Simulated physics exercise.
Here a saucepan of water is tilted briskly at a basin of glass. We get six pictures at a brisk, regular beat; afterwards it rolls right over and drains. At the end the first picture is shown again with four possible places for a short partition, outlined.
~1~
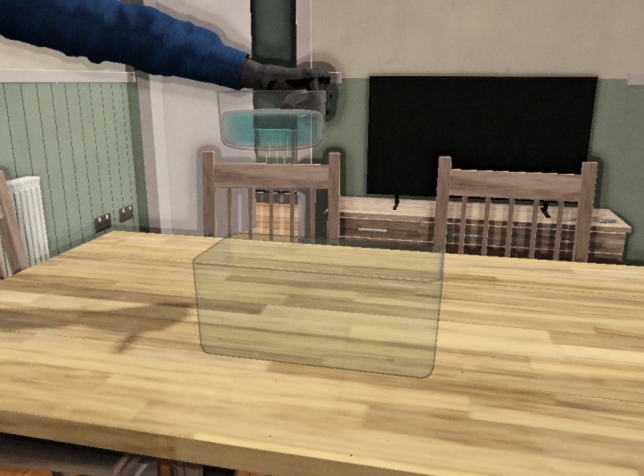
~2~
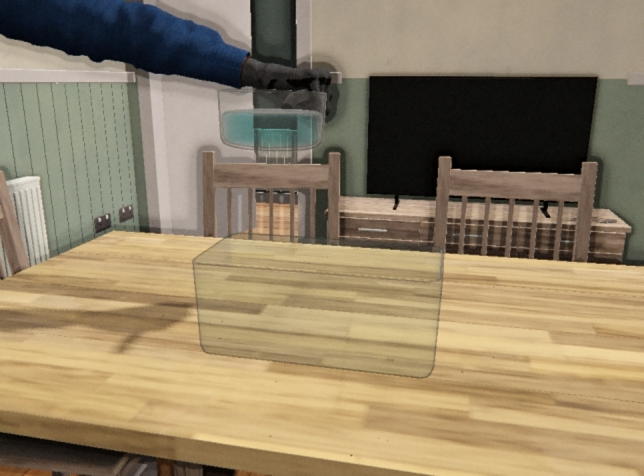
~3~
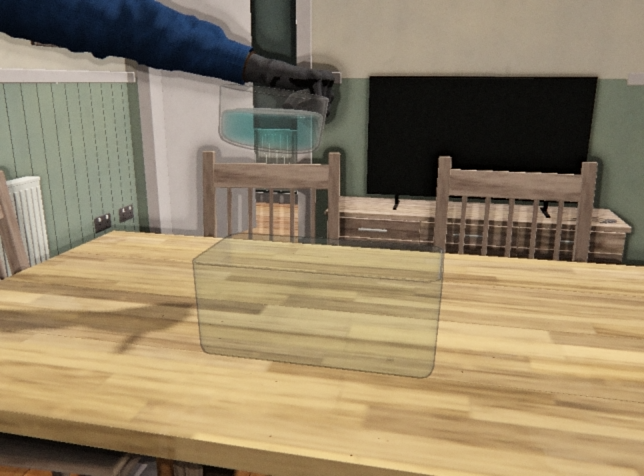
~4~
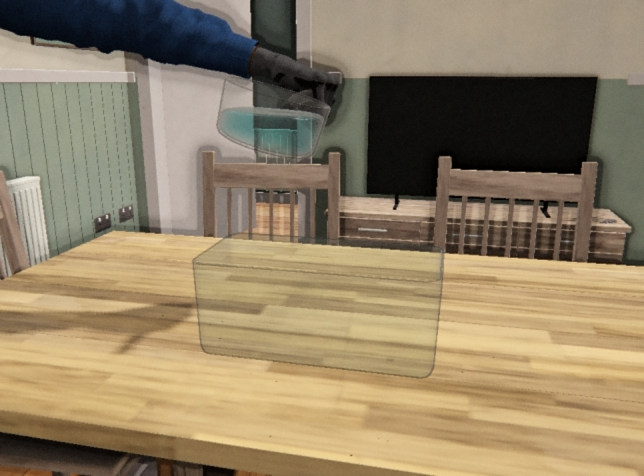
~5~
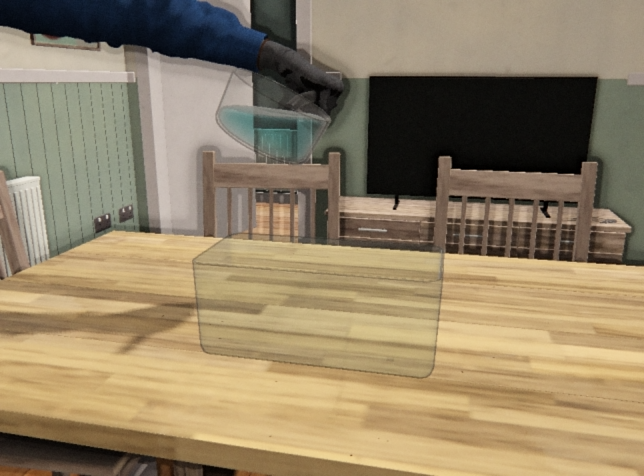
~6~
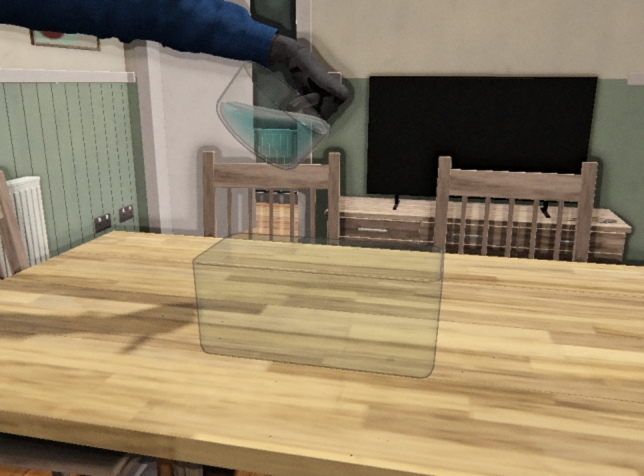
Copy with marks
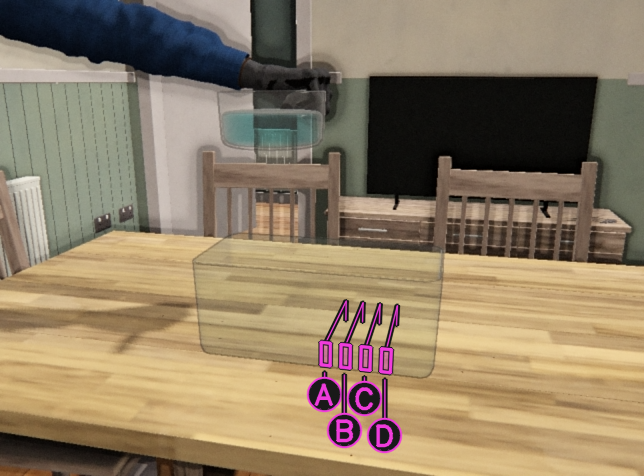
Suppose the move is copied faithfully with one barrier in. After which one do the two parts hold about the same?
B is best.
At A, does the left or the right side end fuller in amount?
More ends on the right.
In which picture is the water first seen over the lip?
In picture 6.
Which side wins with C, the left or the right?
The left side.
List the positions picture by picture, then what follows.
Upright, lip at (322, 91); basin from (202, 349) to (434, 376); nothing has left yet, in the first picture.
Upright, lip at (323, 93); nothing has left yet, in the second picture.
Tipped about 8°, lip at (325, 99); nothing has left yet, in the third picture.
Tipped about 16°, lip at (327, 108); nothing has left yet, in the fourth picture.
Tipped about 28°, lip at (328, 120); nothing has left yet, in the fifth picture.
Tipped about 41°, lip at (326, 133); water is over the lip, down to (326, 133), in the sixth picture.
On the marked copy, A at (324, 372); B at (344, 374); C at (364, 377); D at (384, 379).
With A, about 27 % ends left of the wall and 71 % right of it; 3 % is lost outside.
With B, about 51 % ends left of the wall and 47 % right of it.
With C, about 77 % ends left of the wall and 19 % right of it; 4 % is lost outside.
With D, about 84 % ends left of the wall and 11 % right of it; 4 % is lost outside.
